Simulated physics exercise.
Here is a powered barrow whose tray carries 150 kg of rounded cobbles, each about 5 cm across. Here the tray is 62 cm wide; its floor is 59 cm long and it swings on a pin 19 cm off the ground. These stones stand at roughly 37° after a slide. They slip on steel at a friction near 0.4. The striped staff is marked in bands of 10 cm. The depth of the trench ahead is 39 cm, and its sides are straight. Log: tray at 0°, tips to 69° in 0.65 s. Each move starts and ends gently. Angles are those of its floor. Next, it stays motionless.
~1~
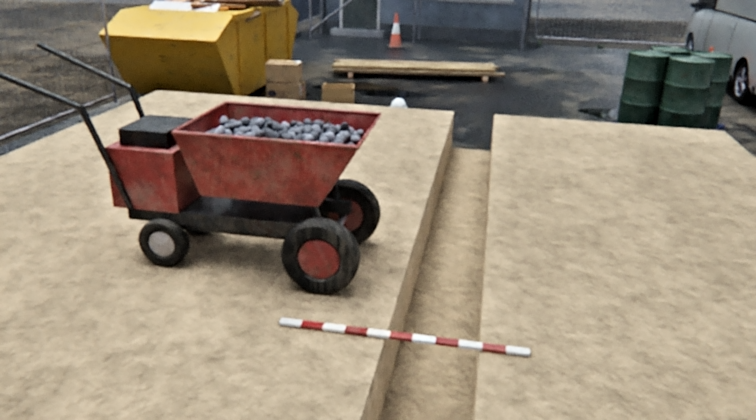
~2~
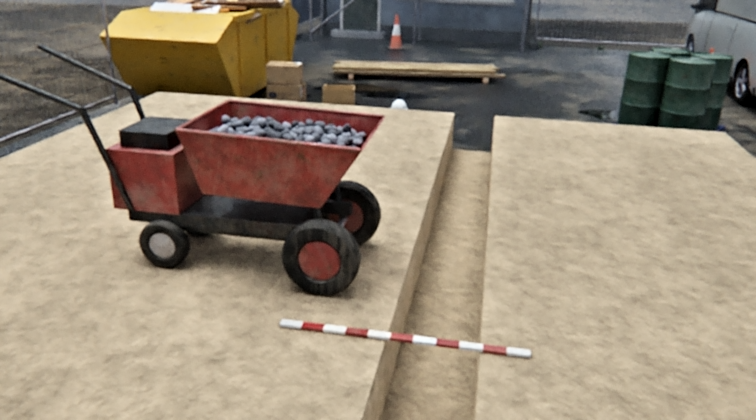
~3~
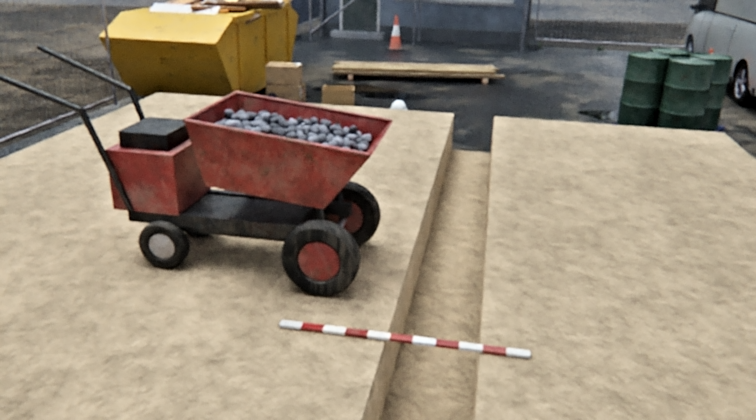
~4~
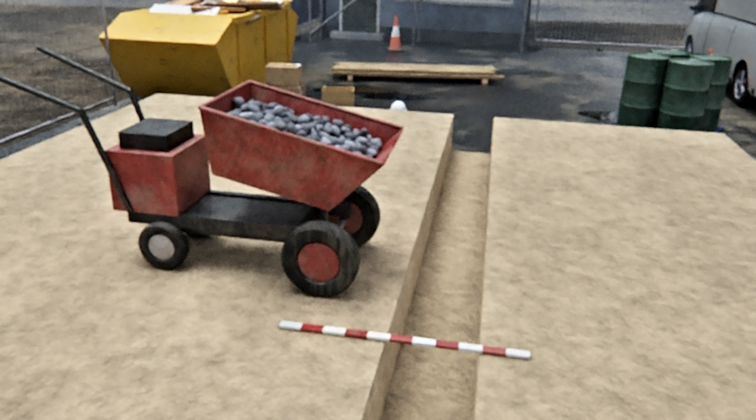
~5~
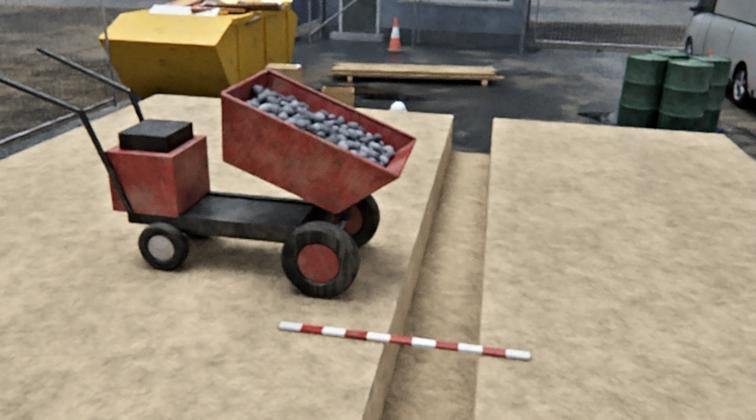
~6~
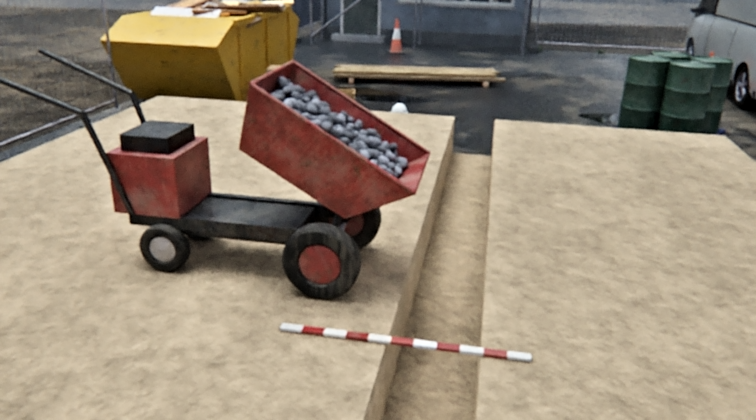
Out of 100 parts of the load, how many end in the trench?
Some 41 out of 100.
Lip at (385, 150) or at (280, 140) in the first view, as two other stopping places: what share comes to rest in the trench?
I'd say some 20 per cent and some 85 per cent.
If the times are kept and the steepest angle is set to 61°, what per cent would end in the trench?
About 25%.
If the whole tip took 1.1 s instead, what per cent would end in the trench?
Close to 50 per cent then.
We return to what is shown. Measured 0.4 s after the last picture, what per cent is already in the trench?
About 10 per cent by then.
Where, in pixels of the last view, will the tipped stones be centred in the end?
Roughly at pixel (504, 285).
Then, 0.2 s after the last picture the floor is at 59°, 100 % in the tray; the foremost stones are at (436, 220).
Then, 0.4 s after the last picture the floor is at 69°, 77 % in the tray, 8 % in the trench, 14 % past the trench; the foremost stones are at (526, 294).
Then, 0.8 s after the last picture the floor is at 69°, 31 % in the tray, 18 % in the trench, 51 % past the trench; the foremost stones are at (684, 297).
Then, 2.8 s after the last picture the floor is at 69°, 8 % in the tray, 41 % in the trench, 51 % past the trench; the foremost stones are past the picture's edge.
